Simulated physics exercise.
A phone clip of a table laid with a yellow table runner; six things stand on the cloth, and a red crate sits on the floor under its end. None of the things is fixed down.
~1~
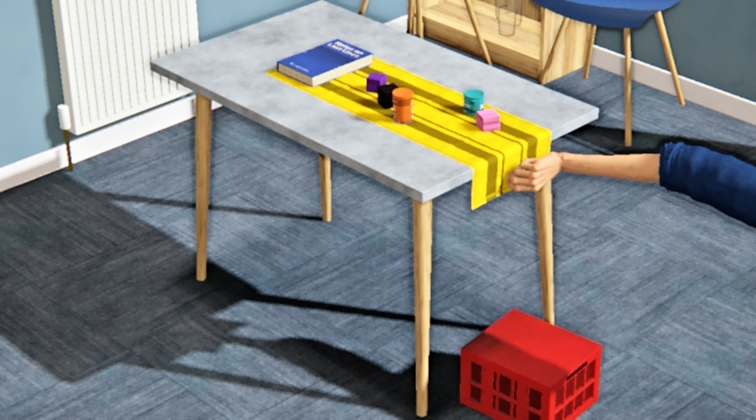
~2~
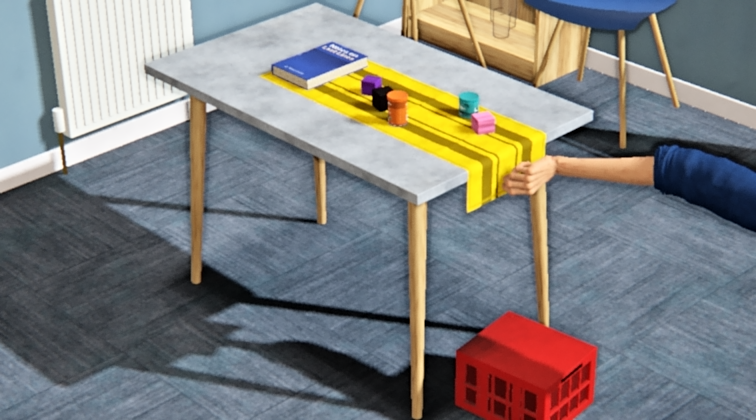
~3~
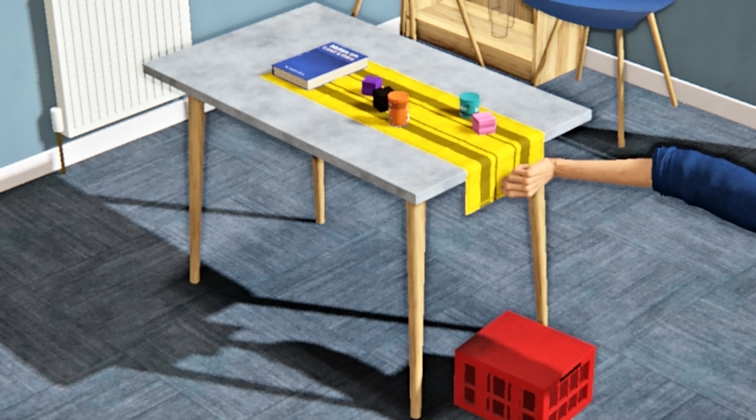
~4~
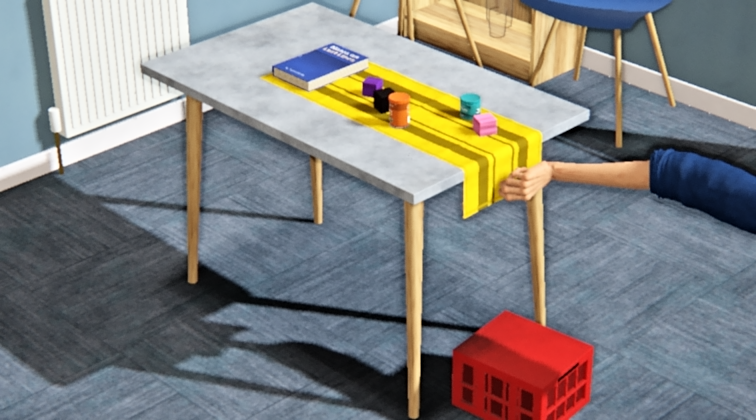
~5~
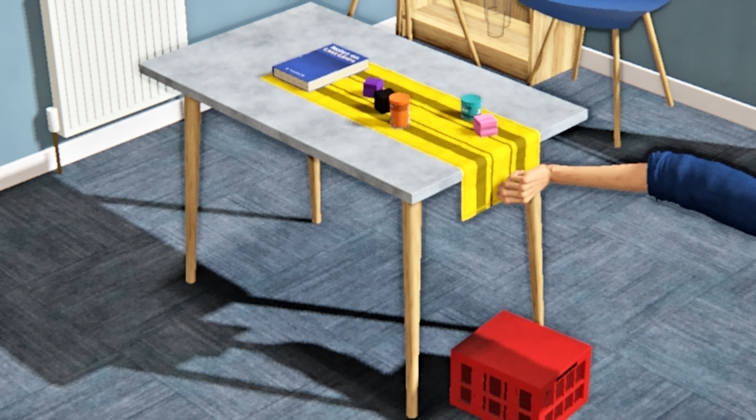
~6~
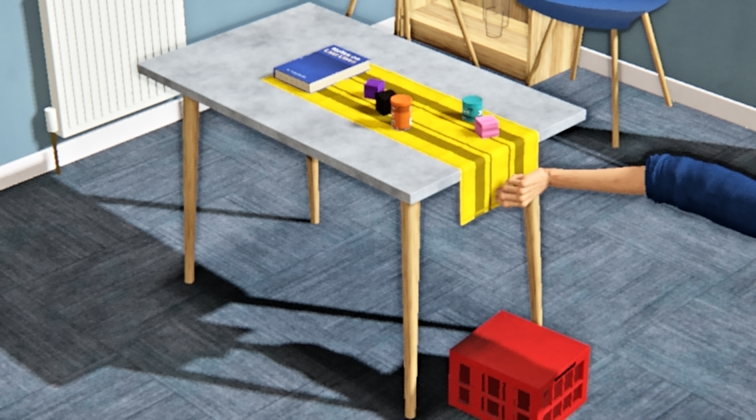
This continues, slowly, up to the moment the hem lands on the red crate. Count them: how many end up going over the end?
Four objects go.
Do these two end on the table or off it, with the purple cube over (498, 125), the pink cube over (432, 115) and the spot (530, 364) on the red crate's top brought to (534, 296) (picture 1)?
The purple cube? Lost. The pink cube? Safe.
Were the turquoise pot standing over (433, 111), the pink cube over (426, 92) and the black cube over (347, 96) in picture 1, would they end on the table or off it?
The turquoise pot? It tips off. The pink cube tips off, and the black cube stays where it is.
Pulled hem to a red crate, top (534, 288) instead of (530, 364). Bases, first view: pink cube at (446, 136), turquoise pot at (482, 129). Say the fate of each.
The pink cube is lost; the turquoise pot is lost.
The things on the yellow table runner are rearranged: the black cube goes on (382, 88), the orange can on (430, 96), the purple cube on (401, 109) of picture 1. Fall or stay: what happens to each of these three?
The black cube is still on top, the orange can is off the top, the purple cube is off the top.
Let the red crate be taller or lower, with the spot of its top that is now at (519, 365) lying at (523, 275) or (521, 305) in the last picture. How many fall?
Over the edge: 1, then 2.
Soon after, hem near (499, 277); pink cube and turquoise pot gone.
After that, hem near (499, 320); pink cube, turquoise pot and orange can gone.
In the end, hem on the crate; pink cube, turquoise pot, orange can and black cube gone. It carries off four.
